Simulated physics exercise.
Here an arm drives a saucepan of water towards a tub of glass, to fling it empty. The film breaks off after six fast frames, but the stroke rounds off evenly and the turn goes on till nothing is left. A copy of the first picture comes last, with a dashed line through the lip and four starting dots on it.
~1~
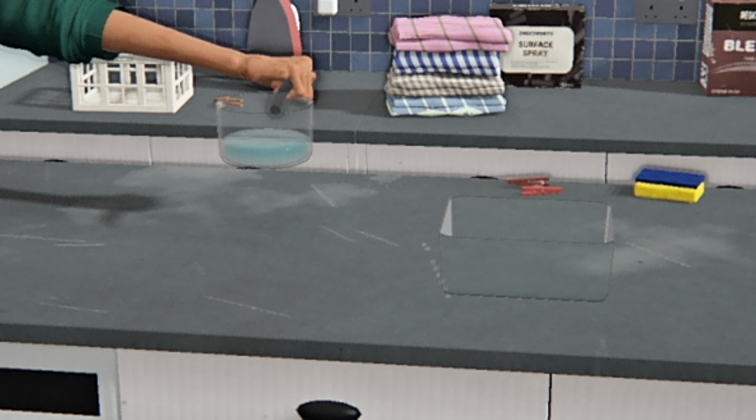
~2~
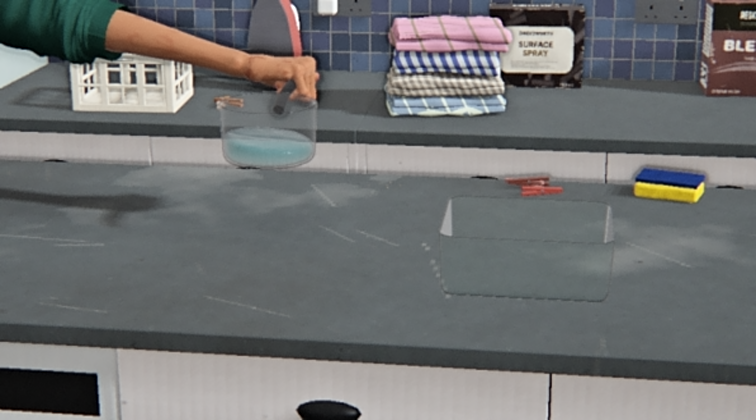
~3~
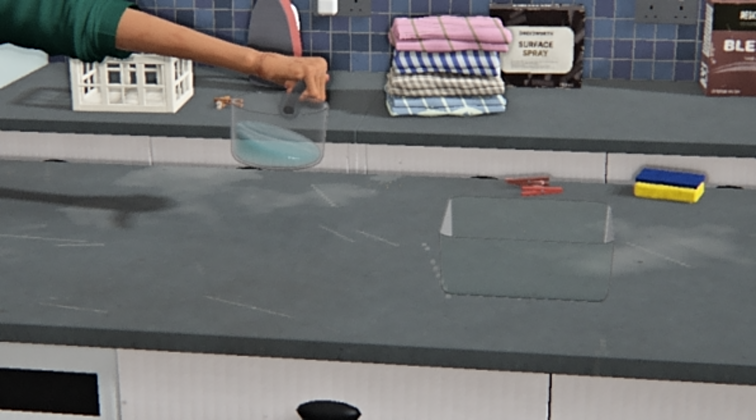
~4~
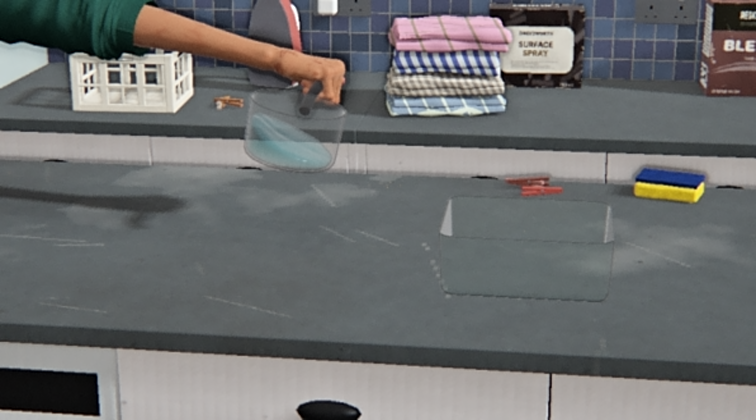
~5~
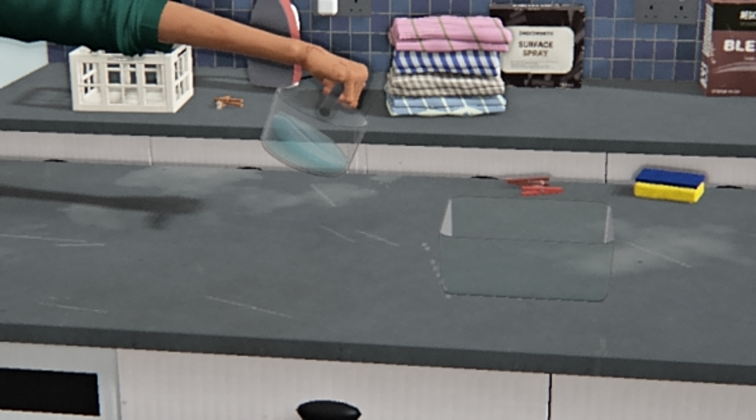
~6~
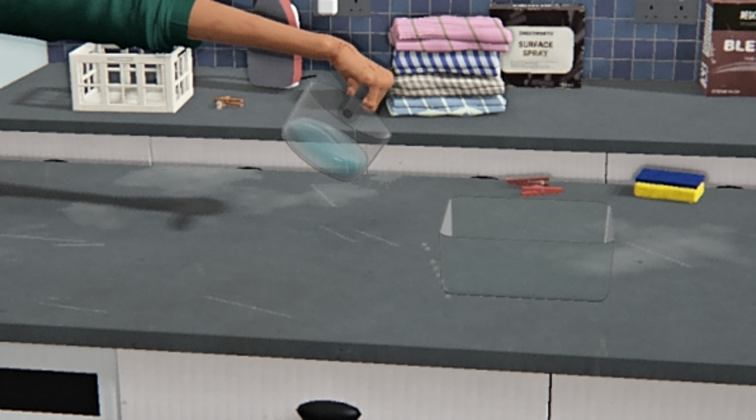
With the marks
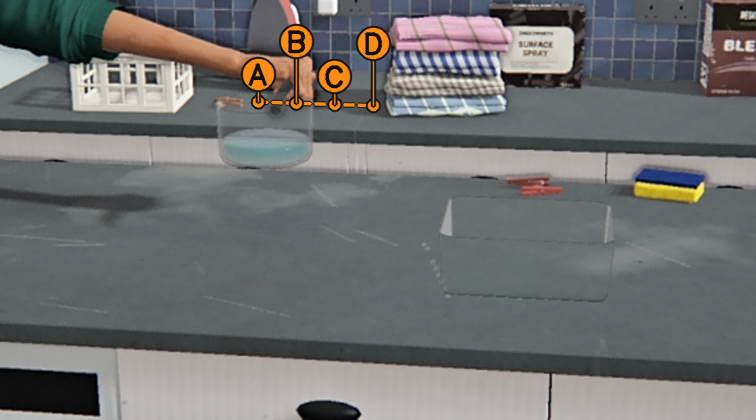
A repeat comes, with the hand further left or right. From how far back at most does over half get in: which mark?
Use place A.
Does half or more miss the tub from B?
No, that is safe.
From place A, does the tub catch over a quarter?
Yes.
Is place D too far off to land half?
No.
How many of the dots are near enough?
All of them.
On the marked copy, A at (258, 102); B at (296, 103); C at (334, 104); D at (373, 105).
For place A, about 64 % lands in the tub, 21 % falls short and 14 % goes beside or beyond.
For place B, about 73 % lands in the tub, 9 % falls short and 18 % goes beside or beyond.
For place C, about 85 % lands in the tub, 12 % falls short and 4 % goes beside or beyond.
For place D, about 84 % lands in the tub, 3 % falls short and 13 % goes beside or beyond.
